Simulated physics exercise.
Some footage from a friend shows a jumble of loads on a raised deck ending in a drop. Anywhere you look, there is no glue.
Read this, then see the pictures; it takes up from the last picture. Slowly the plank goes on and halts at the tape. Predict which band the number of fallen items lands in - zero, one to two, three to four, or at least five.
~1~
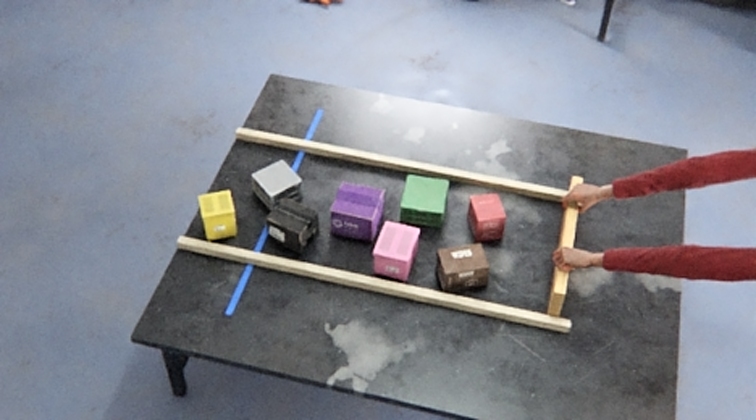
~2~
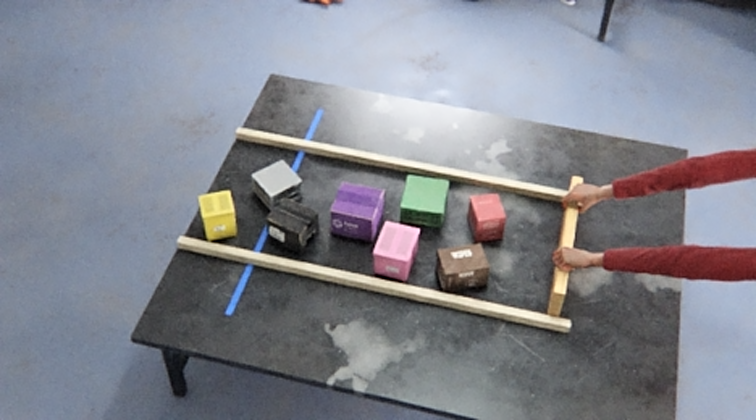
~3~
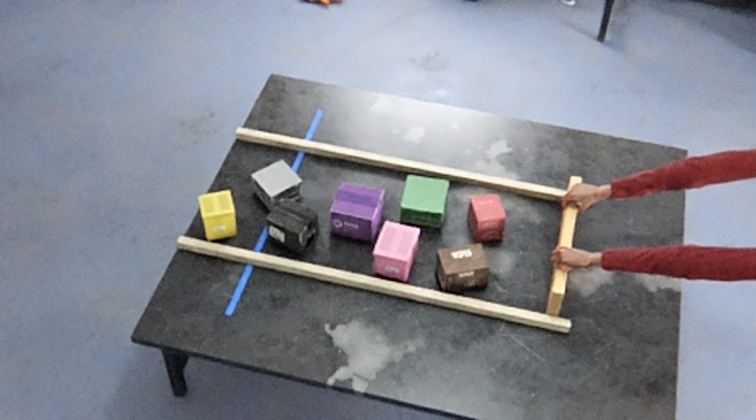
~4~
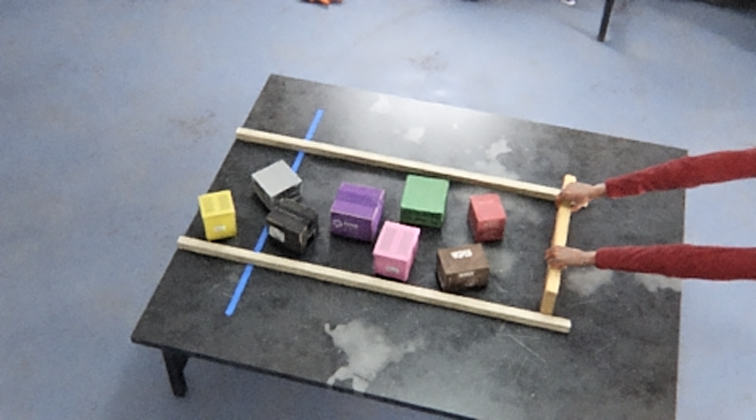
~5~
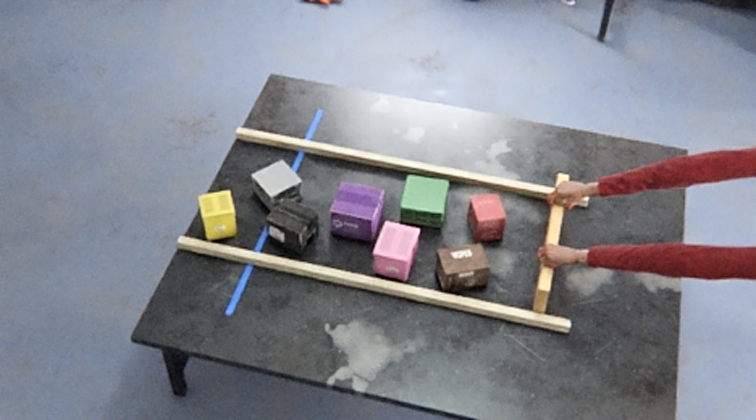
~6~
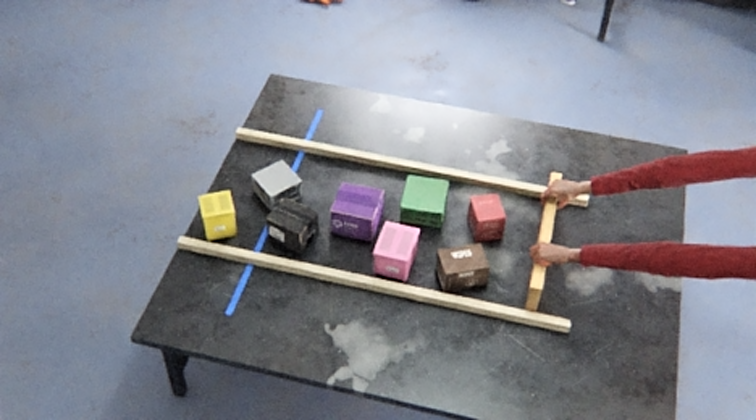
Just three or four drop.
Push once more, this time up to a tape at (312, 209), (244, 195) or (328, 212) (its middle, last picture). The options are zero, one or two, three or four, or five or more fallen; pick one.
Either one or two; more than four; 1 or 2.
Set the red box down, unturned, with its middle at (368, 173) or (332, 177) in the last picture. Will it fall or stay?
At the first spot it remains, and at the second it remains.
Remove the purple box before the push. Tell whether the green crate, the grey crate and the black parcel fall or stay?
Outcome: The green crate holds its spot, the grey crate goes off, the black parcel goes off.
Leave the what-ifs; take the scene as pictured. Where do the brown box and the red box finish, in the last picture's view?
They end up close to (243, 215) and (271, 169).
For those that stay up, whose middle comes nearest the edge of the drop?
It's the pink tote that ends nearest.
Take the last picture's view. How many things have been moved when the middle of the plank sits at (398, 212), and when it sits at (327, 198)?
Well, it's 6 at the first one and 8 at the second.
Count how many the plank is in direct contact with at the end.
2 of them.
Soon after, none off yet; yellow tote at rest near (218, 217); grey crate at rest near (277, 186); black parcel at rest near (293, 226).
In the end, the number that fall off is three or four; gone, black parcel, grey crate and yellow tote.
